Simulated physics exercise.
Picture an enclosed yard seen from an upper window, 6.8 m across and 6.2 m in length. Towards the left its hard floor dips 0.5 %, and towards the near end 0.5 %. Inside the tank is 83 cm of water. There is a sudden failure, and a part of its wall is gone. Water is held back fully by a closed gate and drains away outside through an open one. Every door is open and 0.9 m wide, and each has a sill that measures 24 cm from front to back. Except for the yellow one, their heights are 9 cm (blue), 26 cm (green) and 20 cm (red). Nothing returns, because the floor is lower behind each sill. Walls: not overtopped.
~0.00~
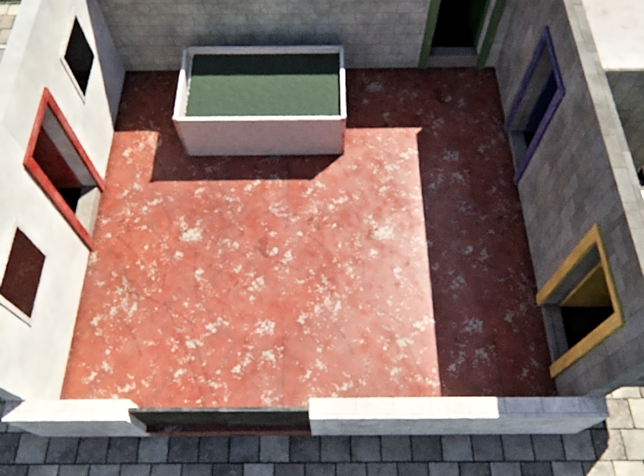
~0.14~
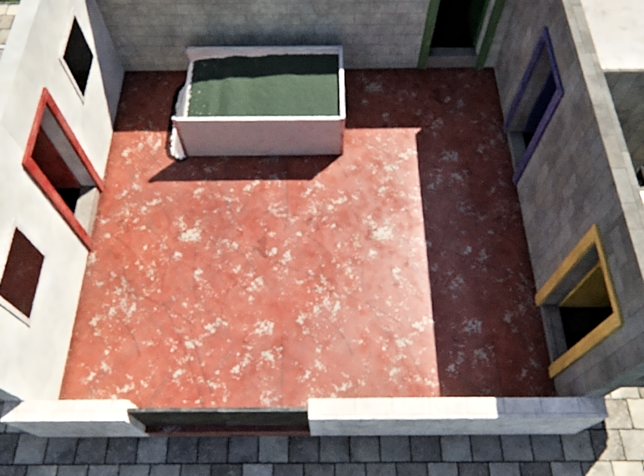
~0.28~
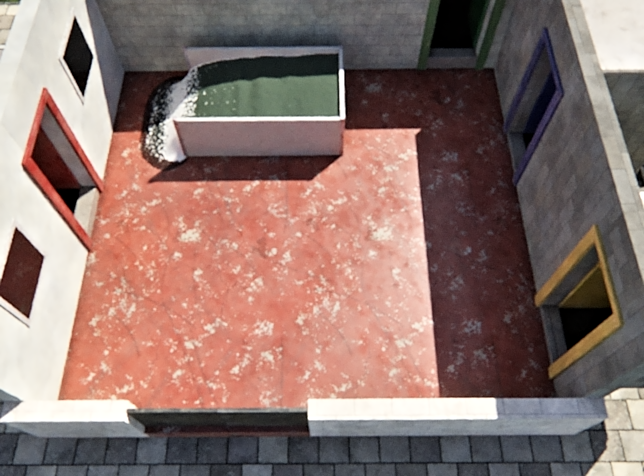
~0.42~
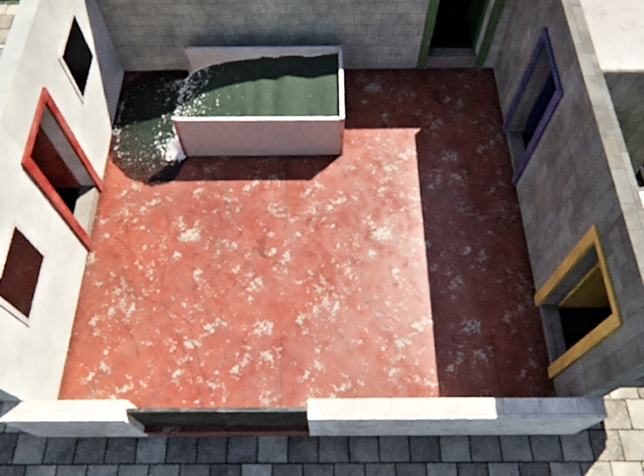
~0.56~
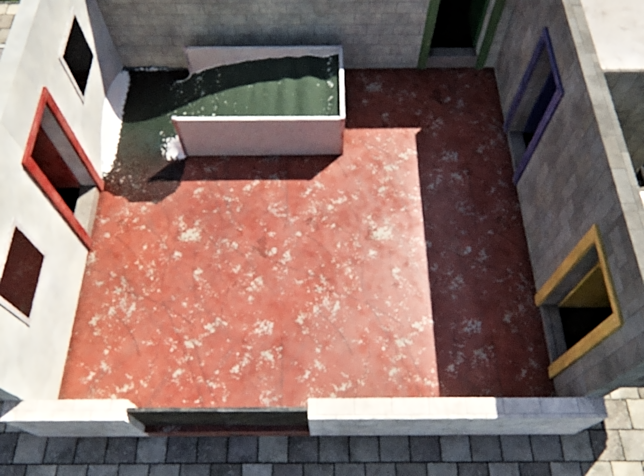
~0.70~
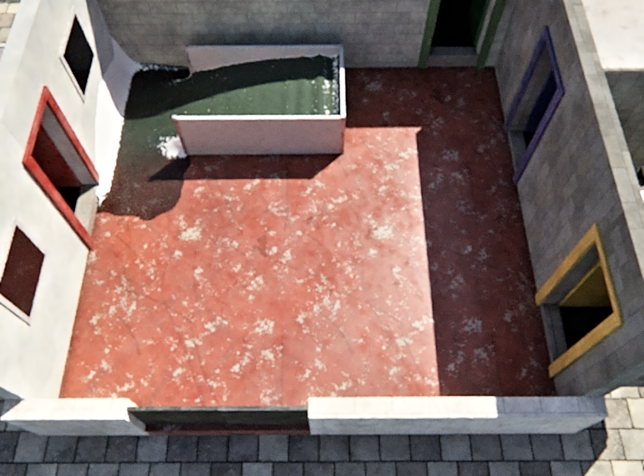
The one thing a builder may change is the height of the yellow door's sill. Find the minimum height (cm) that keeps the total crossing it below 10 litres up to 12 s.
The minimum is roughly 17 cm.
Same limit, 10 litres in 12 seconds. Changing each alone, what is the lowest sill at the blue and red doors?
About 7.0 cm at blue and 19 cm at red.
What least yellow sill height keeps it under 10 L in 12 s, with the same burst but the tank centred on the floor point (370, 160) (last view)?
Minimum: Approx. 12.0 cm.
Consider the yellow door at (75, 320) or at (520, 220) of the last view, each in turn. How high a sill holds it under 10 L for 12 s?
You'd want about 11.0 cm there first, then about 8.5 cm.
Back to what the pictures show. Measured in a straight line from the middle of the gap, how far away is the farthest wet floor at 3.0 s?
The front sits around 5.4 m out.
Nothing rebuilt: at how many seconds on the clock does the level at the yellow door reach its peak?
At about 6.0 s.
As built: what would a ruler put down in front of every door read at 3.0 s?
In cm: Blue 0, yellow 0, green 6, red 19.
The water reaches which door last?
Answer: Yellow.
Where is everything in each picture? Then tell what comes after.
The first frame shows the tank at (262, 85) is whole and still, 83 cm deep; the yellow door at (573, 310) is dry.
In the second frame, the gap is at (189, 106), the front 0.3 m out at (171, 141); the back of the tank holds 83 cm.
In the third frame, the gap is at (190, 109), the front 0.8 m out at (146, 145); the back of the tank holds 83 cm.
In the fourth frame, water pours out at (190, 110) and has run 1.4 m, to (112, 136); about 11 cm deep outside, 83 cm at the back.
In the fifth frame, water pours out at (191, 111) and has run 1.5 m, to (103, 183); about 12 cm deep outside, 80 cm at the back.
In the sixth frame, the gap is at (191, 110), the front 1.7 m out at (98, 207); the back of the tank holds 71 cm; the yellow door at (572, 310), 6.7 m from the gap, is still 6.1 m from the nearest water.
After 1.4 s water covers 15 % of the floor, deepest (65 cm) near (126, 72); it has not reached the yellow door.
After 3.0 s water covers 45 % of the floor, deepest (36 cm) near (173, 79); it has not reached the yellow door.
After 12.0 s water covers 95 % of the floor, deepest (14 cm) near (488, 69); 7 cm at the yellow door, 108 litres in over its 9 cm sill.
At the yellow door as built, the water arrived by 4.6 s and peaked near 20 cm at 6.0 s.
With a sill of 15 cm, 18 litres would have come in within the 12 s; with 20.5 cm, 1 litre. So under 10 litres takes about 17 cm.
